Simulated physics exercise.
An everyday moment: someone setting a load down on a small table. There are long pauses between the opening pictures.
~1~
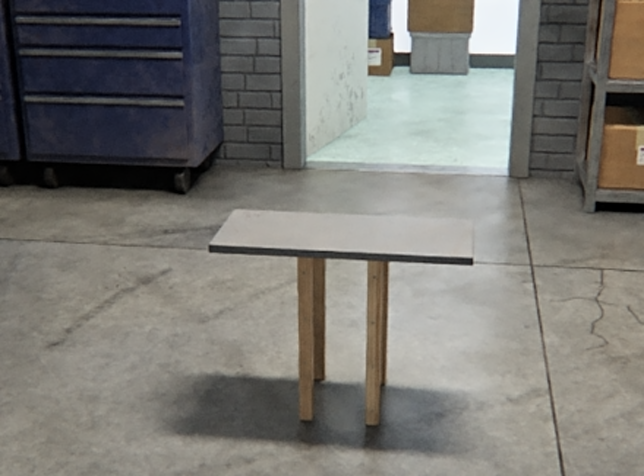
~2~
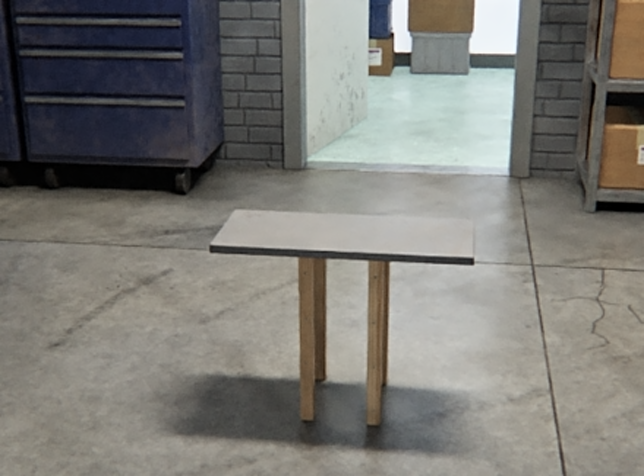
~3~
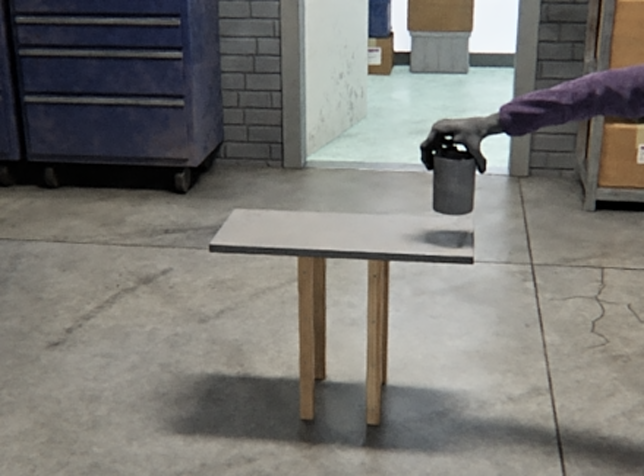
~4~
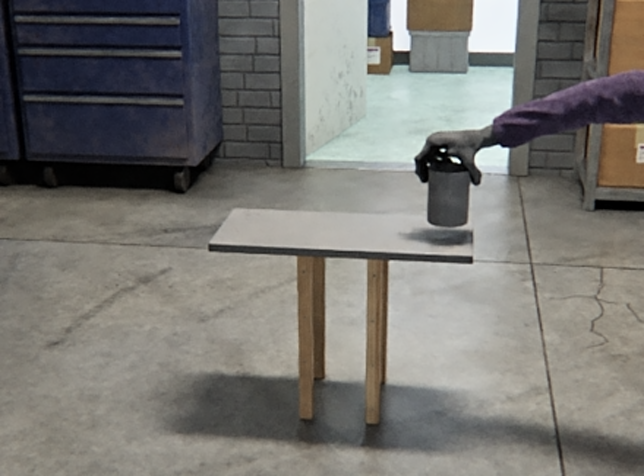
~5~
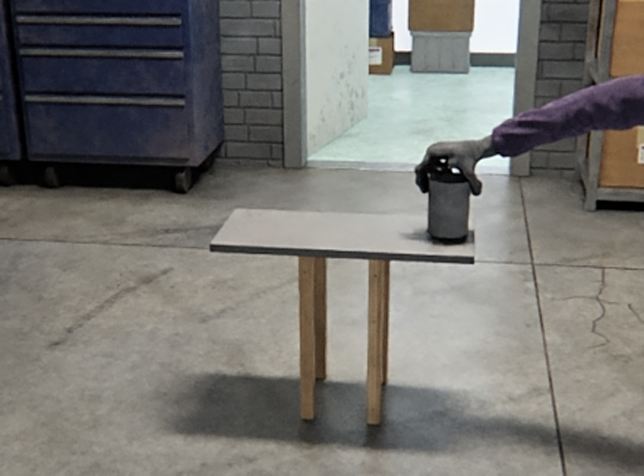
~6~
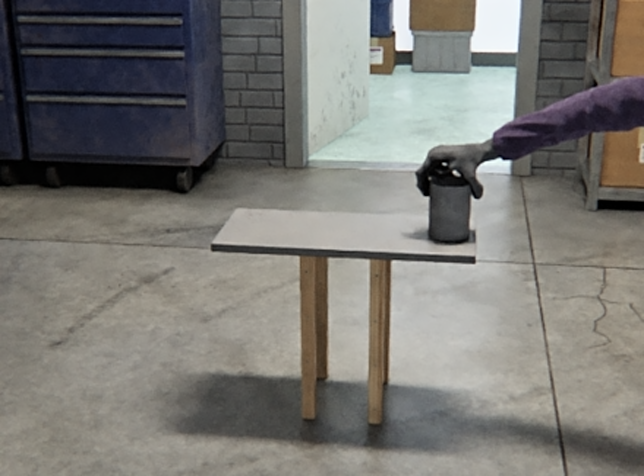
A gloved hand lowers a dark beaker onto the right end of a grey trestle.
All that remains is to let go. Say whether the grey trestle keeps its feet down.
The grey trestle keeps steady.
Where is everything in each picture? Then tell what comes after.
The first frame shows grey trestle (346, 236).
The second frame shows grey trestle (346, 236).
The third frame shows still on the way; grey trestle (346, 235); beaker (454, 182).
The fourth frame shows still on the way; grey trestle (345, 235); beaker (449, 195).
The fifth frame shows still on the way; grey trestle (347, 235); beaker (449, 205).
The sixth frame shows in place, still held; grey trestle (348, 235); beaker (450, 208).
Then, 0.30 s later than the last frame, grey trestle at rest near (348, 235).
When it is over, the grey trestle holds firm, near (348, 235).
